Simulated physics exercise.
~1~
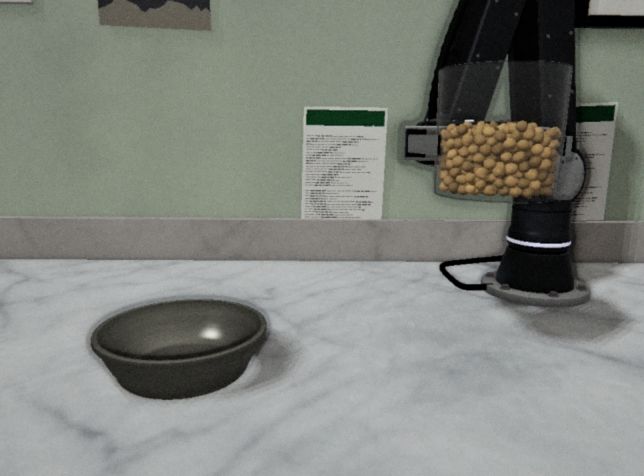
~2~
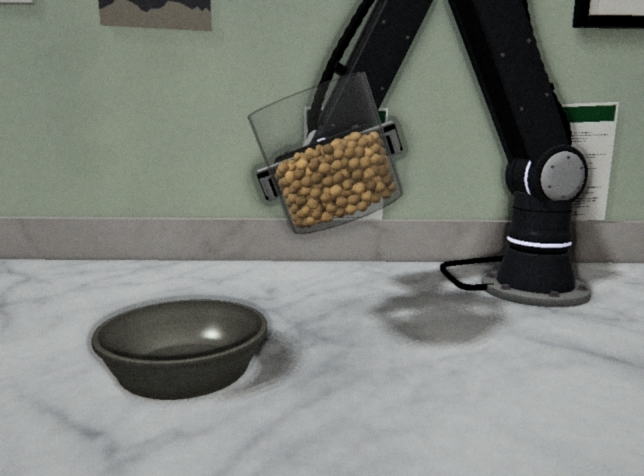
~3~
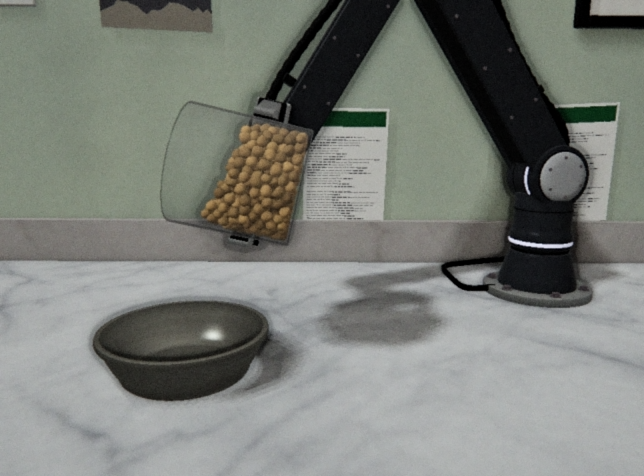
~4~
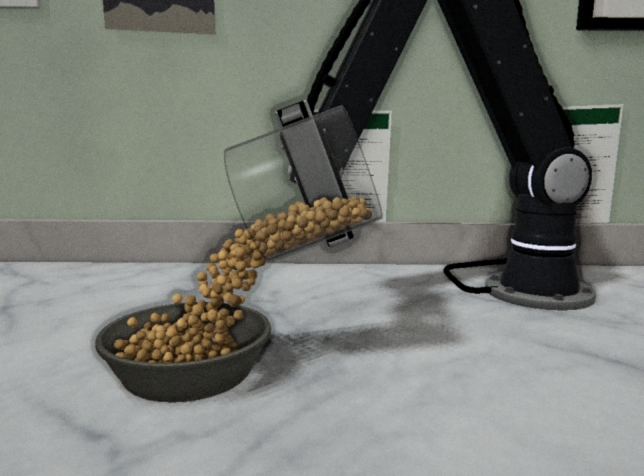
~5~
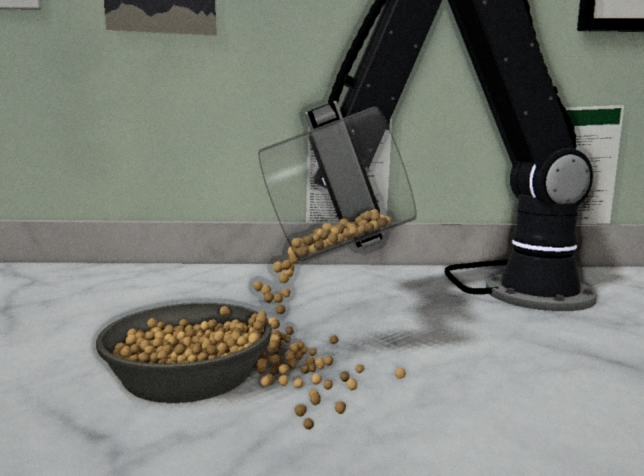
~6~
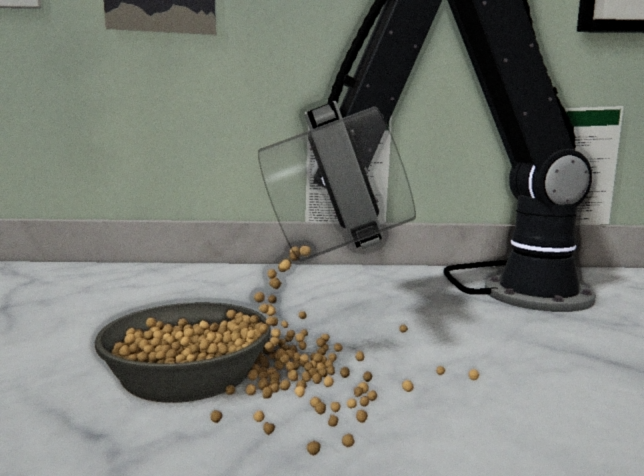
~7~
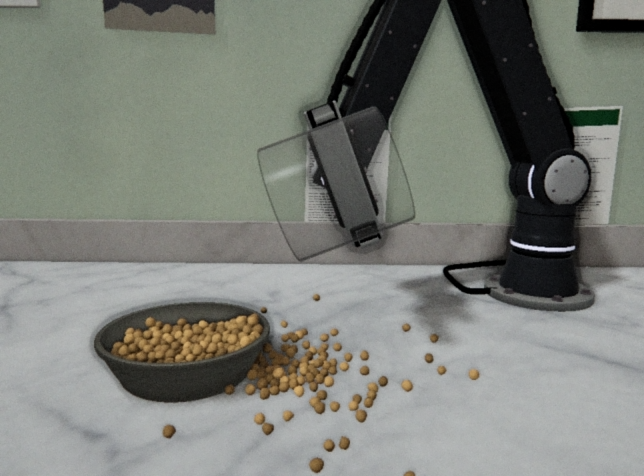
The clip opens on a black robot arm holding a clear tumbler of chickpeas upright, with a dark, shallow bowl sitting to its left on a marble tabletop. The arm carries the tumbler left, leaning it toward the bowl, then tips it onto its side. As the arm draws back a little to the right, chickpeas stream over the rim and fill the bowl. It shifts farther right while still pouring, and the thinning stream falls at the bowl's near right edge, scattering chickpeas across the table. Finally the tumbler hangs tilted and empty, with most of the chickpeas in the bowl and the rest strewn beside it.
